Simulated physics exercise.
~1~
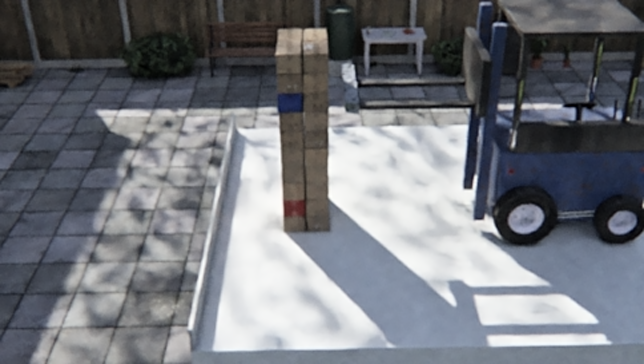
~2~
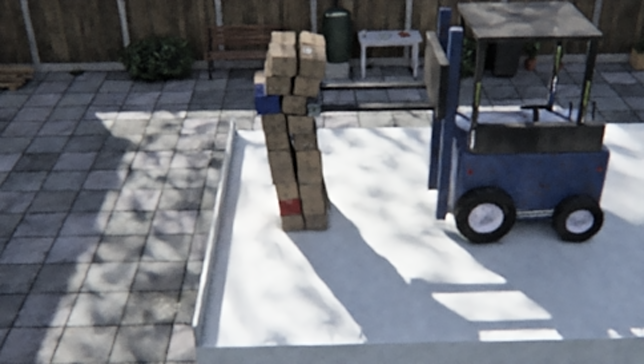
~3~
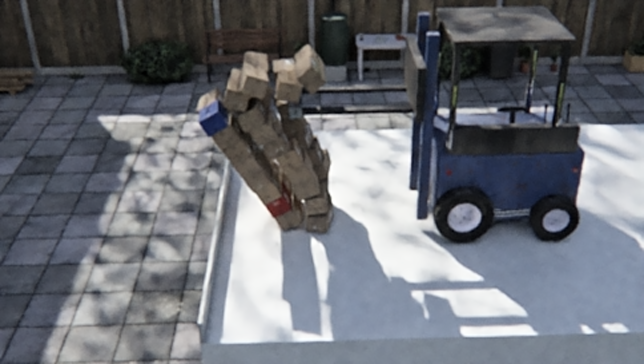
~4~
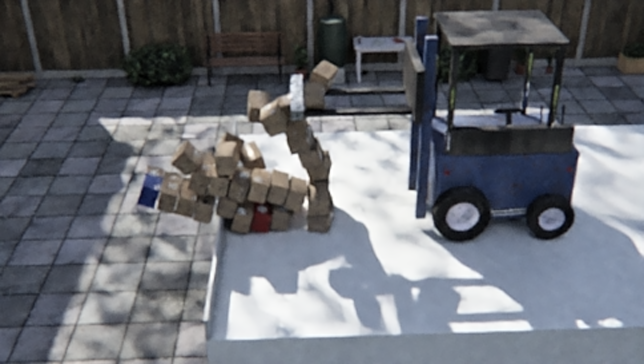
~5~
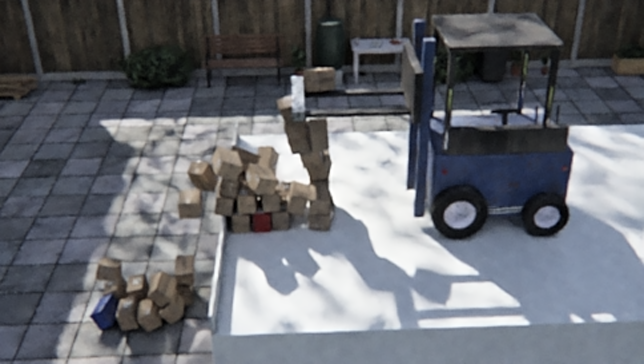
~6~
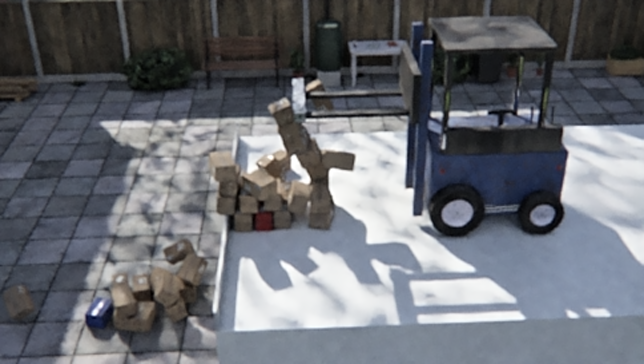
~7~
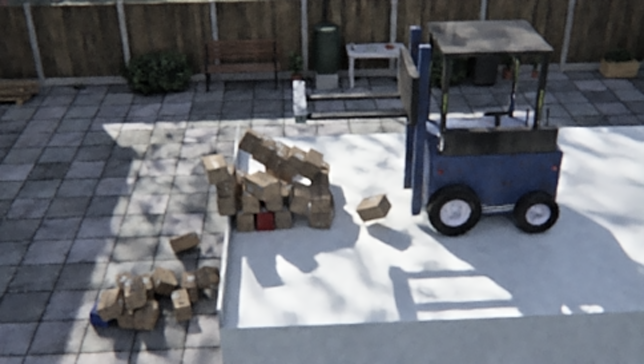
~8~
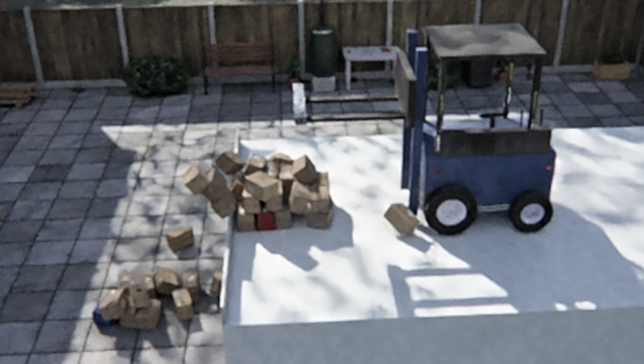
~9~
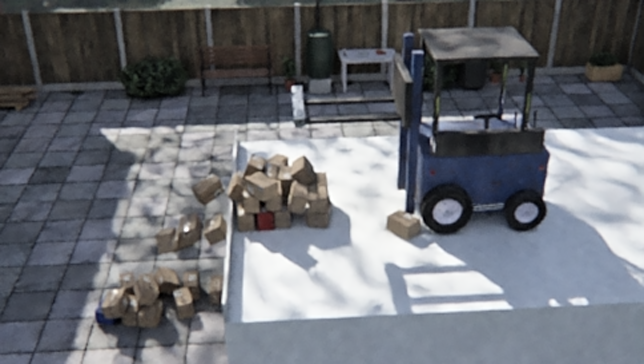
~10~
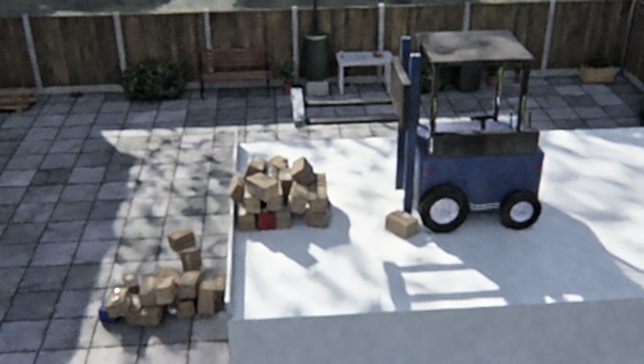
The clip shows a blue lift truck's beam pushing a tall stack of brown parcels leftward on a white platform until it leans and collapses, some tumbling over the edge onto the paving with the blue parcel, while the rest, including the red one, stay heaped on top.
